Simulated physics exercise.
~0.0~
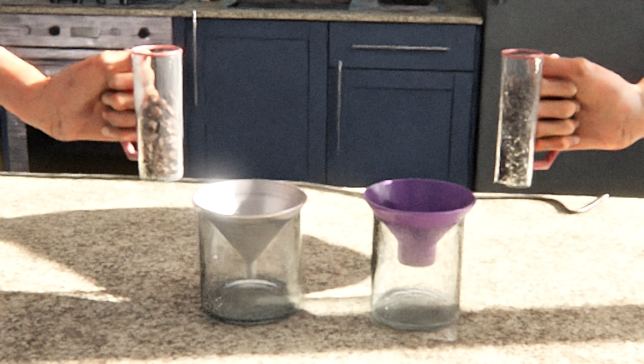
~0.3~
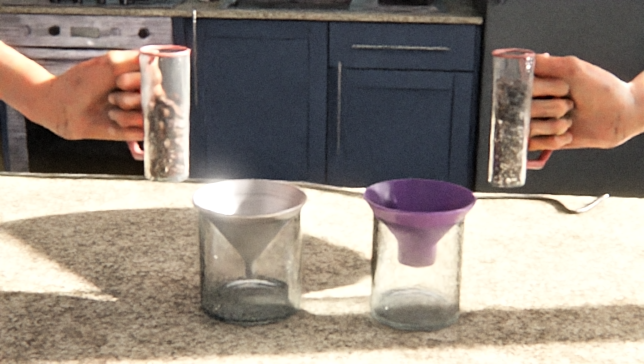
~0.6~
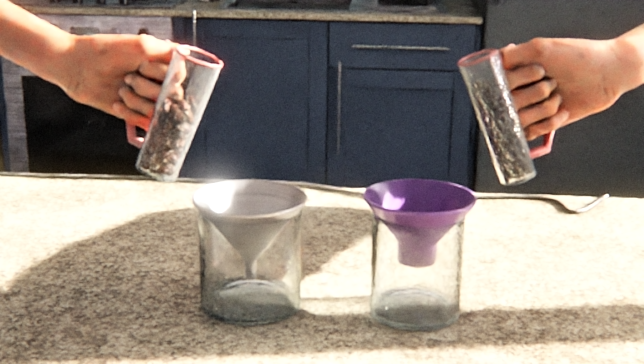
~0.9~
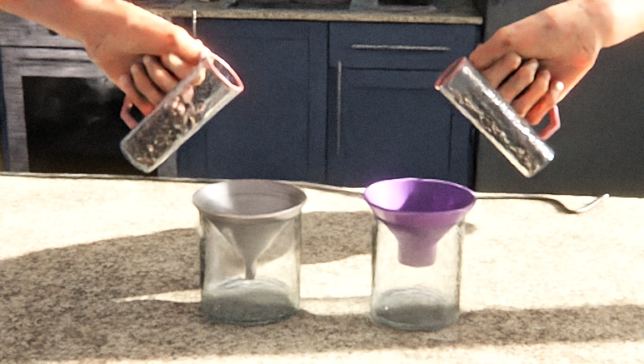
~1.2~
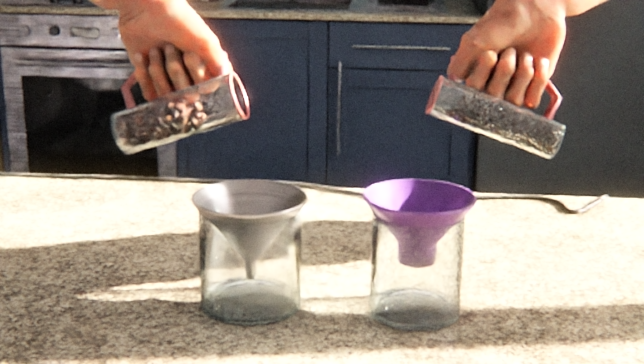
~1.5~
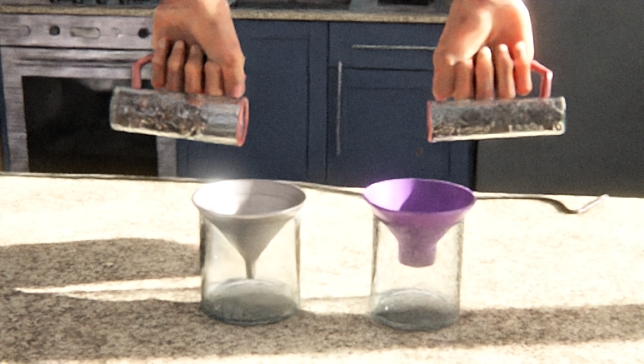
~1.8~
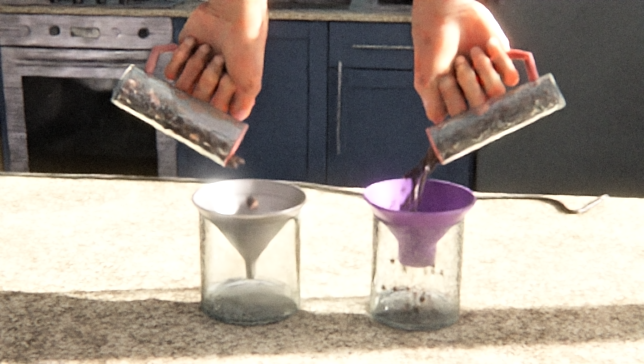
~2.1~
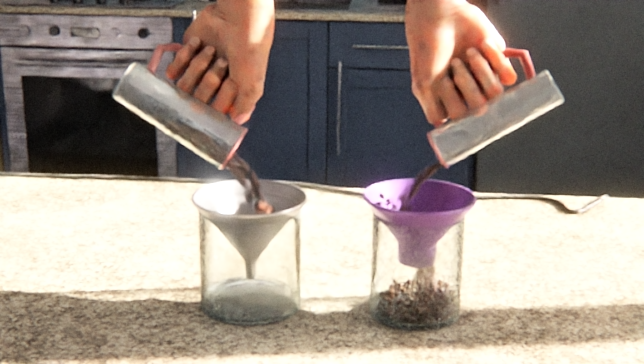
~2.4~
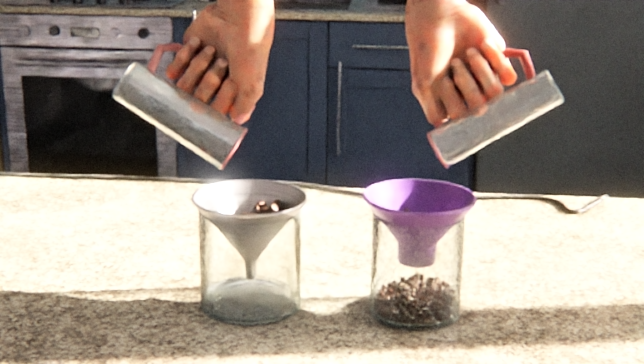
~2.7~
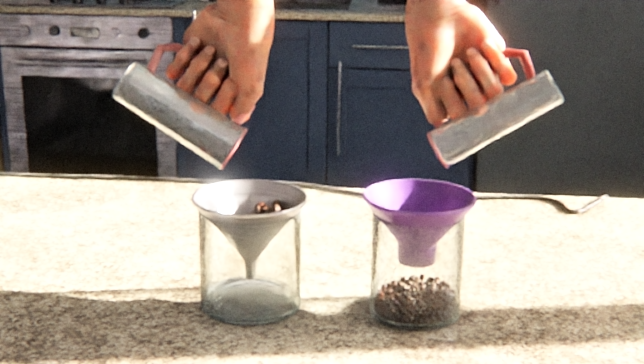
Two hands tip cups over funnels; the left funnel clogs, the right empties into its jar.
